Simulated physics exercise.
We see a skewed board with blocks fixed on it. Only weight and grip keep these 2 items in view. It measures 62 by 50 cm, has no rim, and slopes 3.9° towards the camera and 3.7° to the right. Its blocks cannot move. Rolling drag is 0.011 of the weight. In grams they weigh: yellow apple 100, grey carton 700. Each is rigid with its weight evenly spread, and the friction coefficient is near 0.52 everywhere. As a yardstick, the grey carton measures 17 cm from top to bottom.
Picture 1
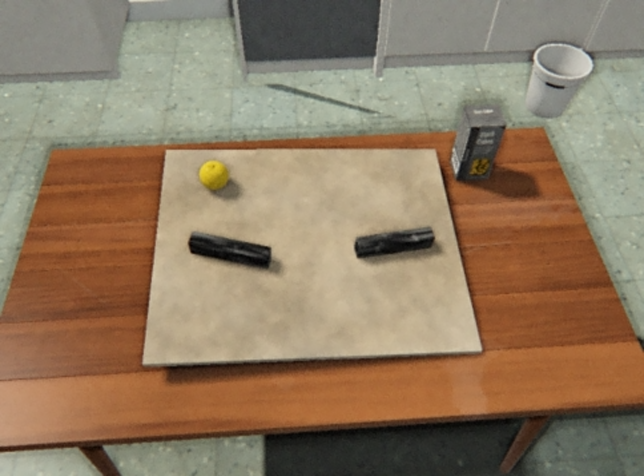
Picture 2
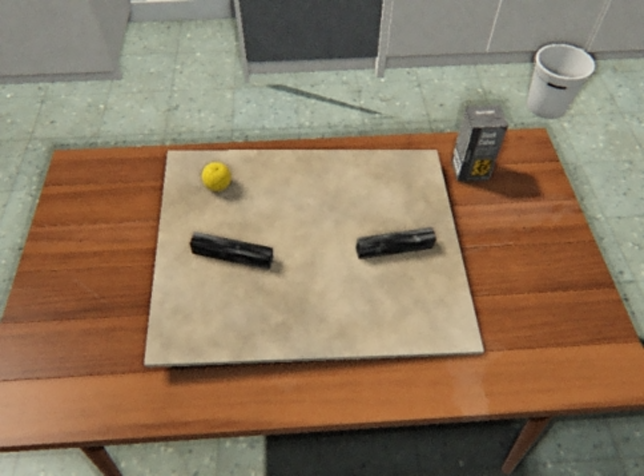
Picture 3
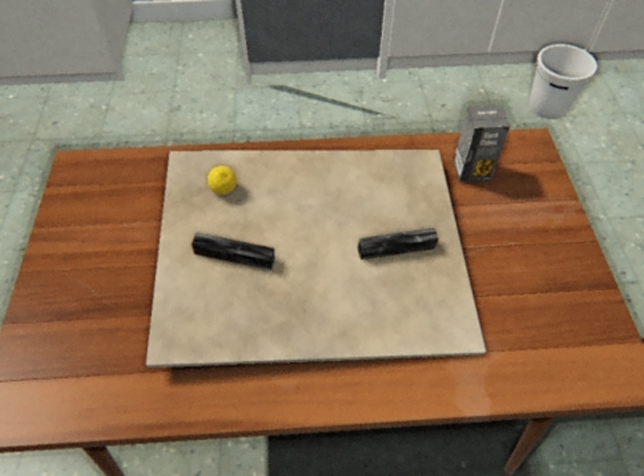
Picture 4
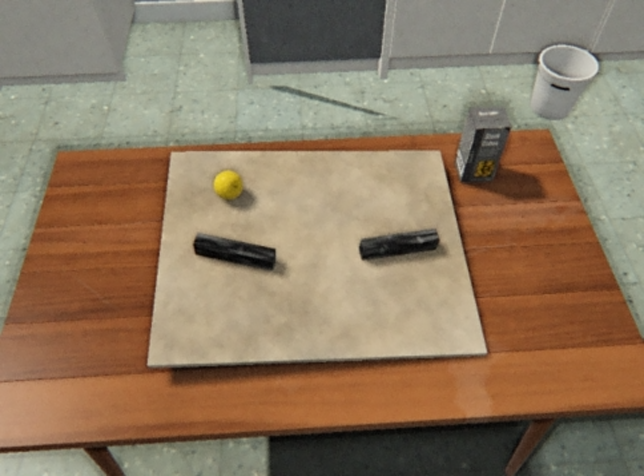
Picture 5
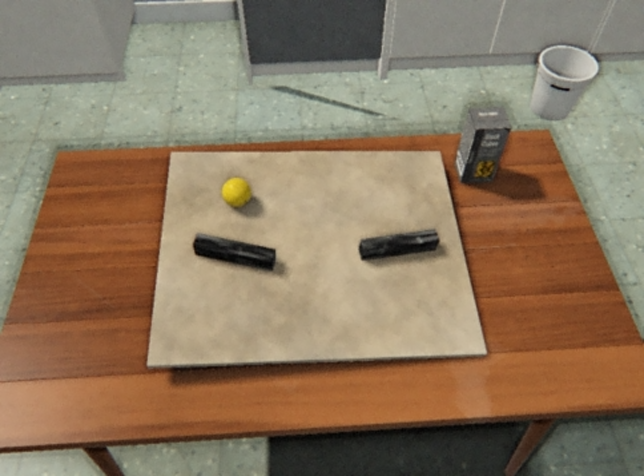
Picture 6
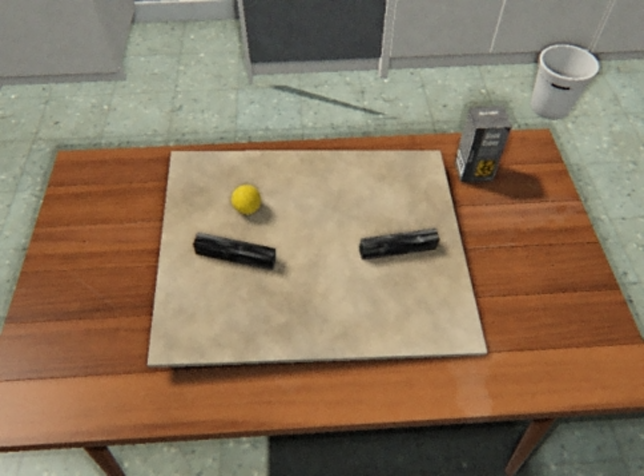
Yellow apple rolling slowly towards the camera and to the right across a beige board, past two dark bars and a grey carton standing still.
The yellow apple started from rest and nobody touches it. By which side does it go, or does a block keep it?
The answer: Near edge.
Then, 0.30 s later than the last frame, 25 cm of board to the near edge; yellow apple near (288, 234).
Then, 0.70 s later than the last frame, 8 cm of board to the near edge; yellow apple near (380, 312).
Then, 0.90 s later than the last frame, it has gone over the near edge; yellow apple near (445, 372).
Then, 1.20 s later than the last frame, it has gone over the near edge.
When it is over, it has gone over the near edge; grey carton within 8 cm of the start.
